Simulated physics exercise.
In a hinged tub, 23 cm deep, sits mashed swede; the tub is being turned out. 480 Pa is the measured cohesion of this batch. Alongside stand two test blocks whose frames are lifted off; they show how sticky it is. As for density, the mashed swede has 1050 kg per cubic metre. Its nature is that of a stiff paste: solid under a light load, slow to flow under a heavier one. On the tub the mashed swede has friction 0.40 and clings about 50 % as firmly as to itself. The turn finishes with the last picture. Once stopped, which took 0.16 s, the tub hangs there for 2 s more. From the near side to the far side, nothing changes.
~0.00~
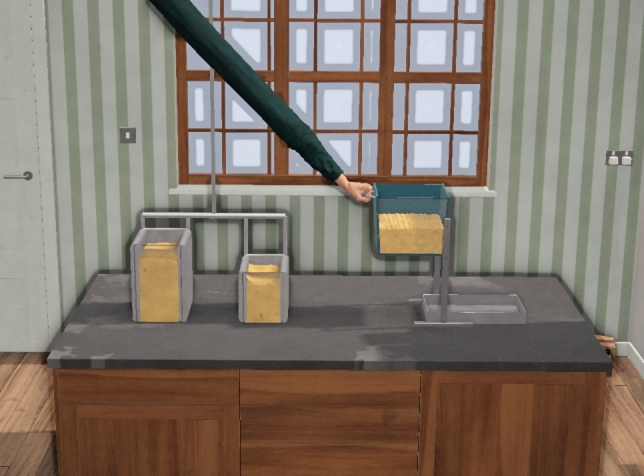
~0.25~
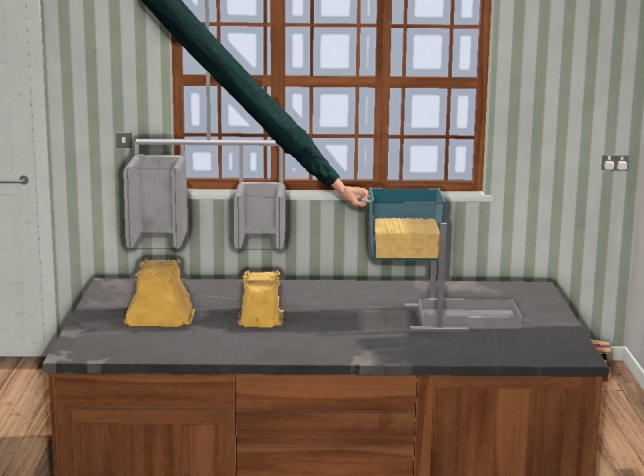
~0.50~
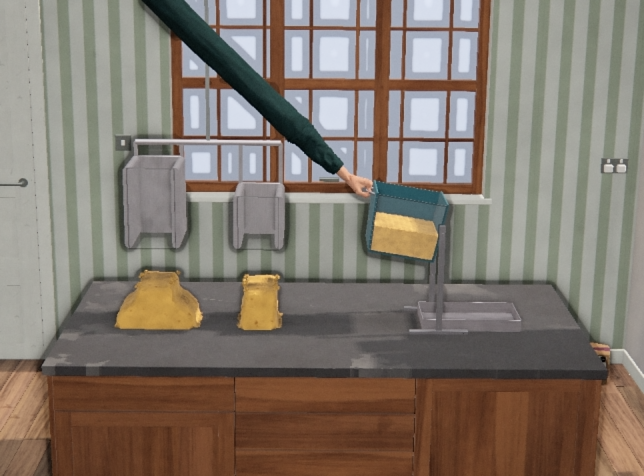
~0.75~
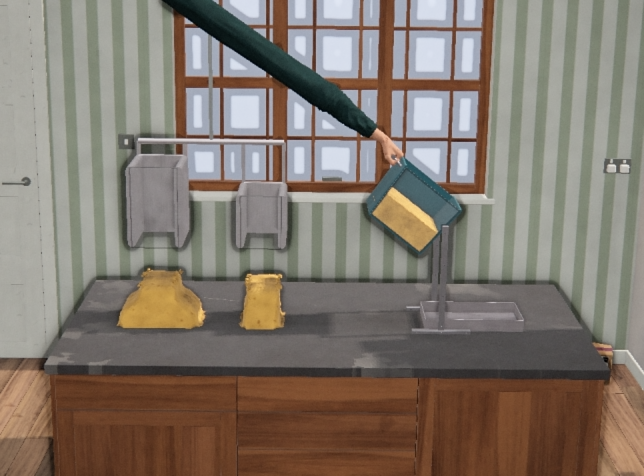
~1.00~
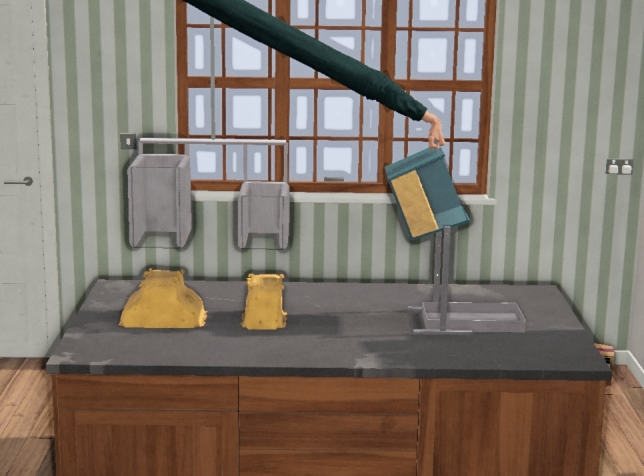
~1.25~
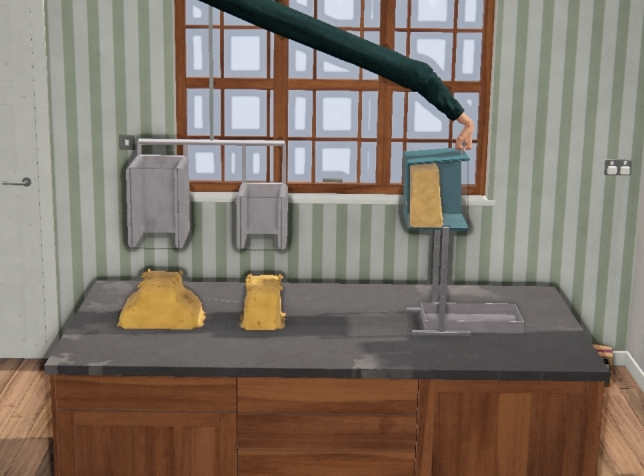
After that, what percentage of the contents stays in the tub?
100 %.
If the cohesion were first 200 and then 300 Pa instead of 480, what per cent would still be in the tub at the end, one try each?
First try roughly 65 per cent, second try roughly 80 per cent.
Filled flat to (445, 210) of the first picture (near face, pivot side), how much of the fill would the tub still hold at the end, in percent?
I'd say close to 55 % stays in the tub.
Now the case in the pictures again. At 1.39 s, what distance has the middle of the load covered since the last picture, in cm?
Close to 4 centimetres.
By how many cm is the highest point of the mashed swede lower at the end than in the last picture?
About 7 cm.
After 1.39 s, the tub is at 88 degrees and holds 100 %.
After 1.56 s, the tub is at 88 degrees and holds 100 %.
After 1.73 s, the tub is at 88 degrees and holds 100 %.
After 1.90 s, the tub is at 88 degrees and holds 100 %.
After 3.25 s, the tub is at 88 degrees and holds 100 %.
